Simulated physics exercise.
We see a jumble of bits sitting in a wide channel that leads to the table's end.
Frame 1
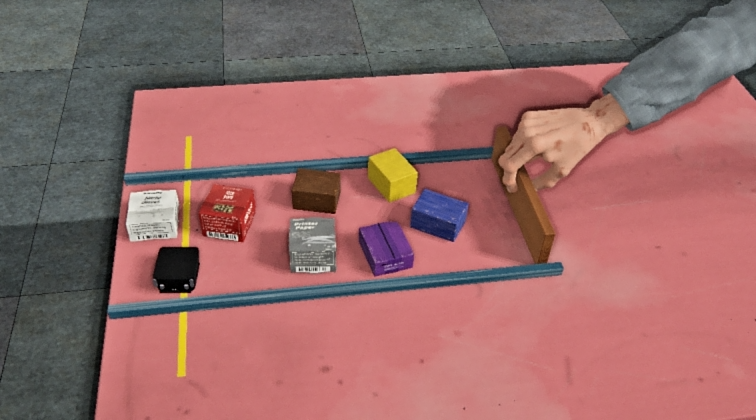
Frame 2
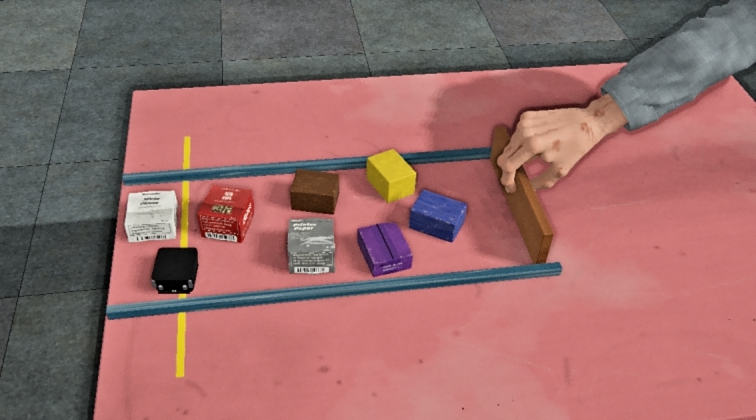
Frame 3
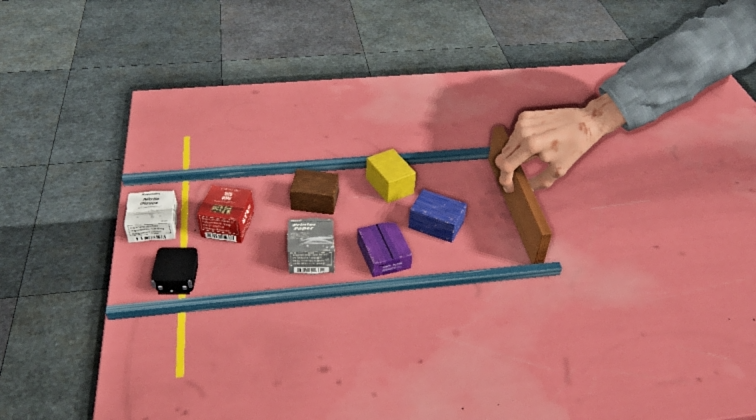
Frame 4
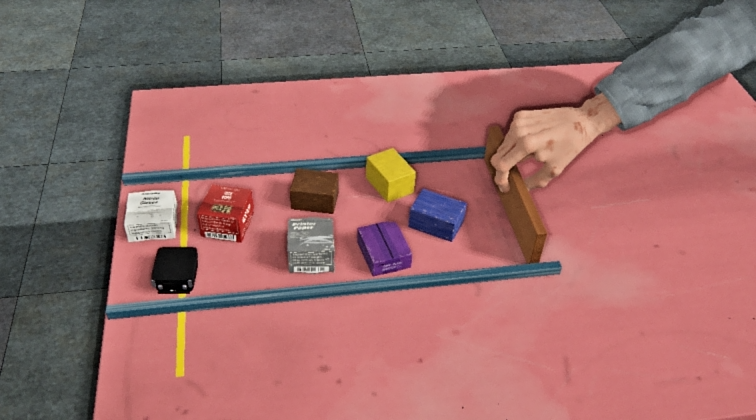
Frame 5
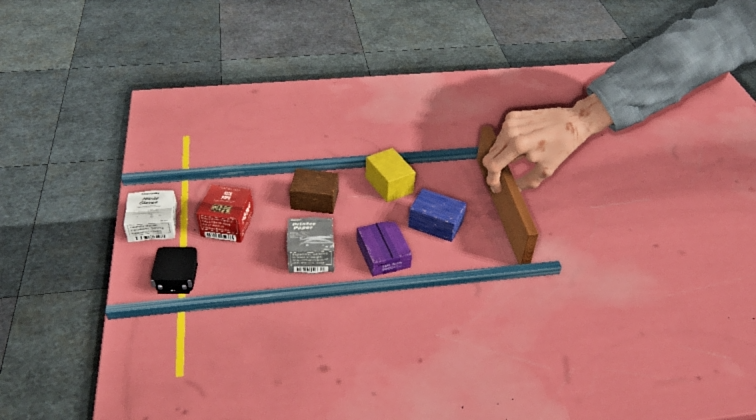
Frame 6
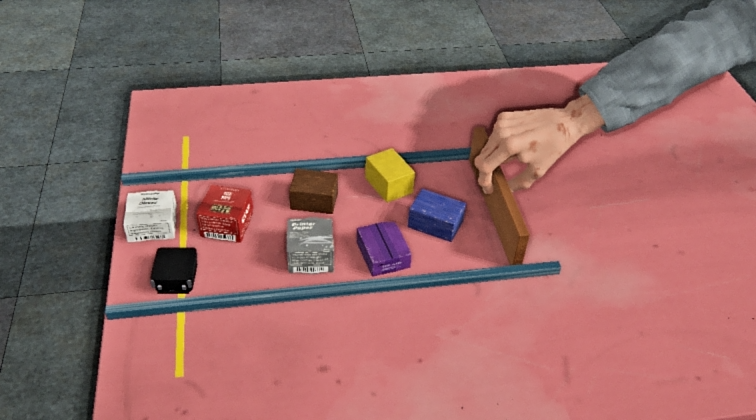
On a pink table, a hand slides a wooden board slightly left toward still boxes.
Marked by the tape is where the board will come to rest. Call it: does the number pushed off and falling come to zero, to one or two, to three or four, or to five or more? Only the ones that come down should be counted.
It comes to three or four.
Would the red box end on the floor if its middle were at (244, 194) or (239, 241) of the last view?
Result by position: It leaves the top / leaves the top.
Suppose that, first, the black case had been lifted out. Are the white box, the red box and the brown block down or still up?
The white box ends up down, the red box ends up down and the brown block keeps its place.
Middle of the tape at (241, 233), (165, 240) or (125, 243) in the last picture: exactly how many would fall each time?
1, 5, 8.
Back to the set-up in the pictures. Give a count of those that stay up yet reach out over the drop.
Number: 2.
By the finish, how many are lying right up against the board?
It ends up touching 3.
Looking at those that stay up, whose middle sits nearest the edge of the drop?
Answer: The grey box.
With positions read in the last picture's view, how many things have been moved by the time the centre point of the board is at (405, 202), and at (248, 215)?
I count 3 first and 8 after.
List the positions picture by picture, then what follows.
In the first frame, white box (154, 215); black case (178, 271); red box (228, 213); board (520, 193); tape (186, 238).
In the second frame, black case (176, 271); blue block (438, 216).
In the third frame, red box (227, 214); yellow block (390, 176).
In the fourth frame, white box (152, 215); purple box (384, 247).
In the fifth frame, black case (176, 271); grey box (311, 245).
In the sixth frame, white box (151, 215); black case (175, 271); red box (226, 213); board (497, 194); tape (183, 238).
Soon after, none off yet; white box at rest near (151, 215); black case at rest near (175, 271); red box at rest near (226, 213).
Then, none off yet; white box at rest near (151, 215); black case at rest near (175, 271); red box moved a little near (209, 215).
Further on, one off so far; white box falling near (101, 319); black case moved about its own width near (139, 279); red box moved well along near (126, 211).
At rest, the number that fall off is three or four; fallen, red box, black case and white box.
